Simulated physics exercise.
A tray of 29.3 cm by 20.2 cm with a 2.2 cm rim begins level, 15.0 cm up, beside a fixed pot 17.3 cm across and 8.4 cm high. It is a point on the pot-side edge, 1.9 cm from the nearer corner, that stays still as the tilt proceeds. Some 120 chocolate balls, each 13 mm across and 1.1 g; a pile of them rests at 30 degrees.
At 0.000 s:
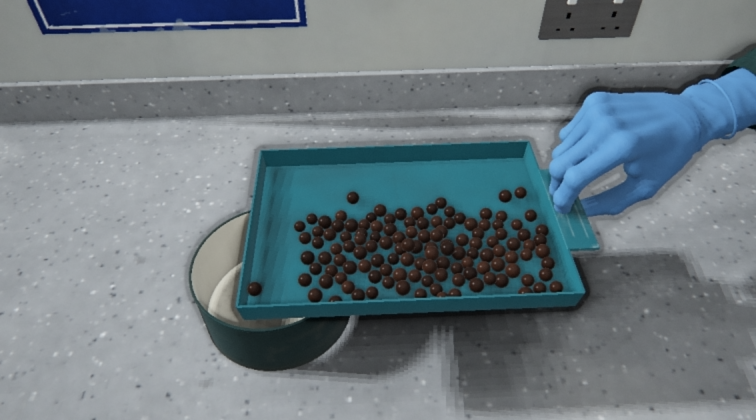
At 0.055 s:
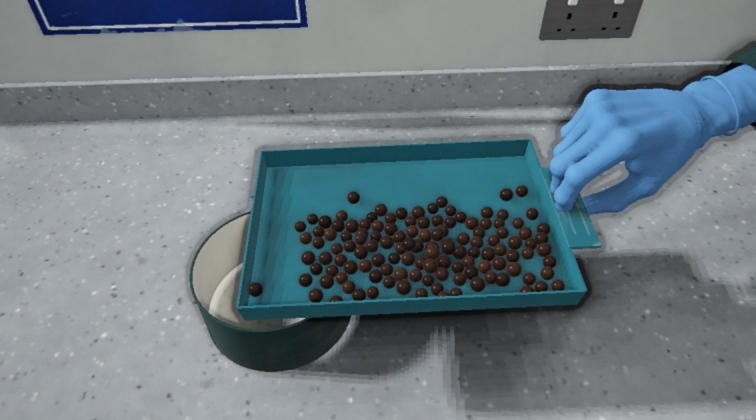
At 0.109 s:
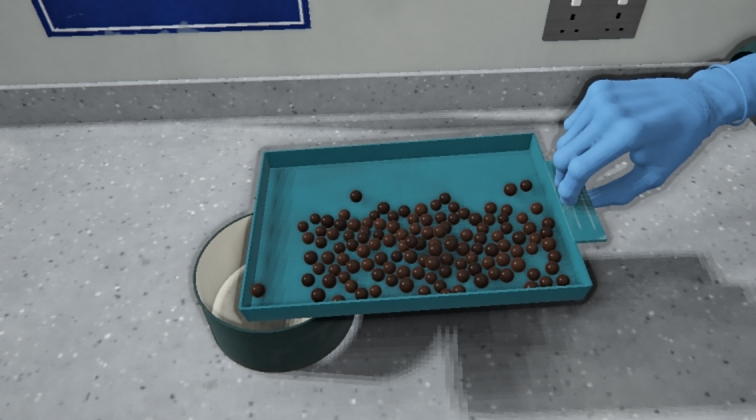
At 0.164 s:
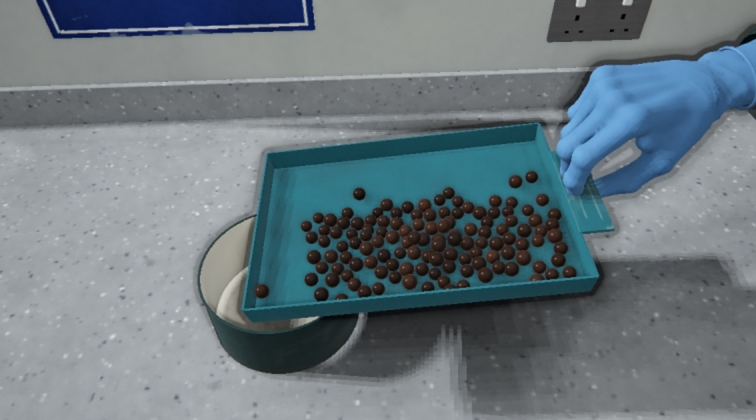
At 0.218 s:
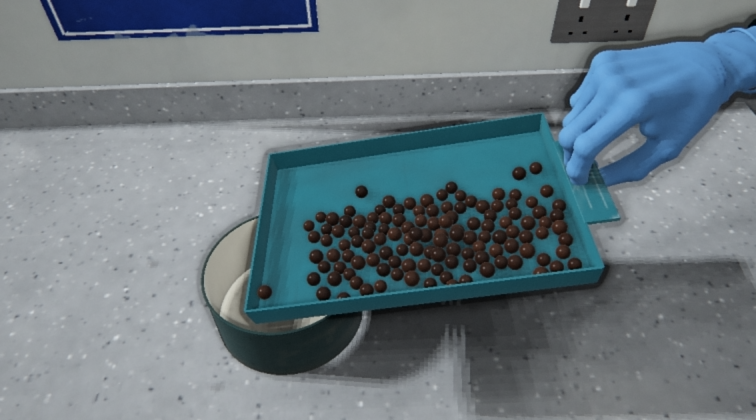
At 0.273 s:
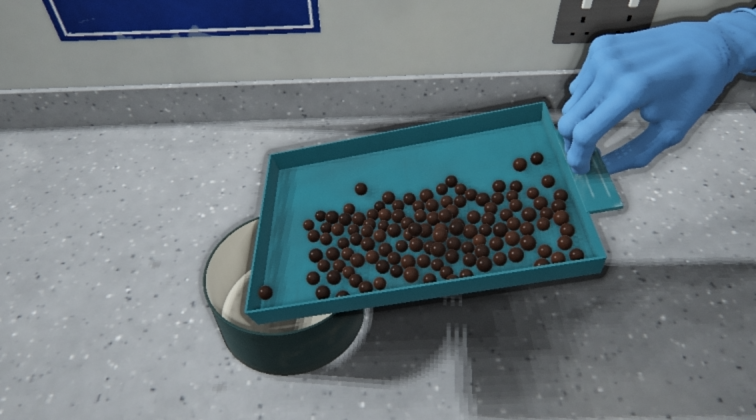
At first, a blue-gloved hand holds the right end of a nearly level teal tray scattered with small brown balls, its left end over a round pot on a speckled counter. The hand then gradually lifts the right end, tilting the tray slightly leftward, while the balls barely shift within it.
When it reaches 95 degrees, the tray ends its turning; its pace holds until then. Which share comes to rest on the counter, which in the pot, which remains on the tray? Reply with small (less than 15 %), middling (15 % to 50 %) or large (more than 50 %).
Counter - large, pot - middling, tray - small.
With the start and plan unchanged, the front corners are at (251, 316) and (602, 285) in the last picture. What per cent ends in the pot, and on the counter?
The pot gets 0 and the counter 100.
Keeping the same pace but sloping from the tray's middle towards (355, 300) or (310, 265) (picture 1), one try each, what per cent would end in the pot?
The share comes to about 0 in a hundred, then about 0 in a hundred.
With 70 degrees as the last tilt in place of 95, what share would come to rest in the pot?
That would give about 0 per cent.
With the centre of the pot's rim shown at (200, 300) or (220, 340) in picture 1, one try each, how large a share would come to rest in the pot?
Around 90 per cent, then around 70 per cent.
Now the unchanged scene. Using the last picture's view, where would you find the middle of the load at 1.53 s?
Near (258, 218).
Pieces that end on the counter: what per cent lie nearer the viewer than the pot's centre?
Estimate: Close to 80 per cent of the pieces.
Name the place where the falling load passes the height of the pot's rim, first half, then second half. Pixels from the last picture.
(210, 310) first, (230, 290) later, roughly.
After 1.02 s, tilt 50 degrees; the tray holds 100 %, the pot 0 %.
After 1.53 s, tilt 77 degrees; the tray holds 100 %, the pot 0 %.
After 2.09 s, tilt 95 degrees; the tray holds 35 %, the pot 15 %.
In the end, at 3.4 s, counter 60 %, pot 40 %, tray 0 %.
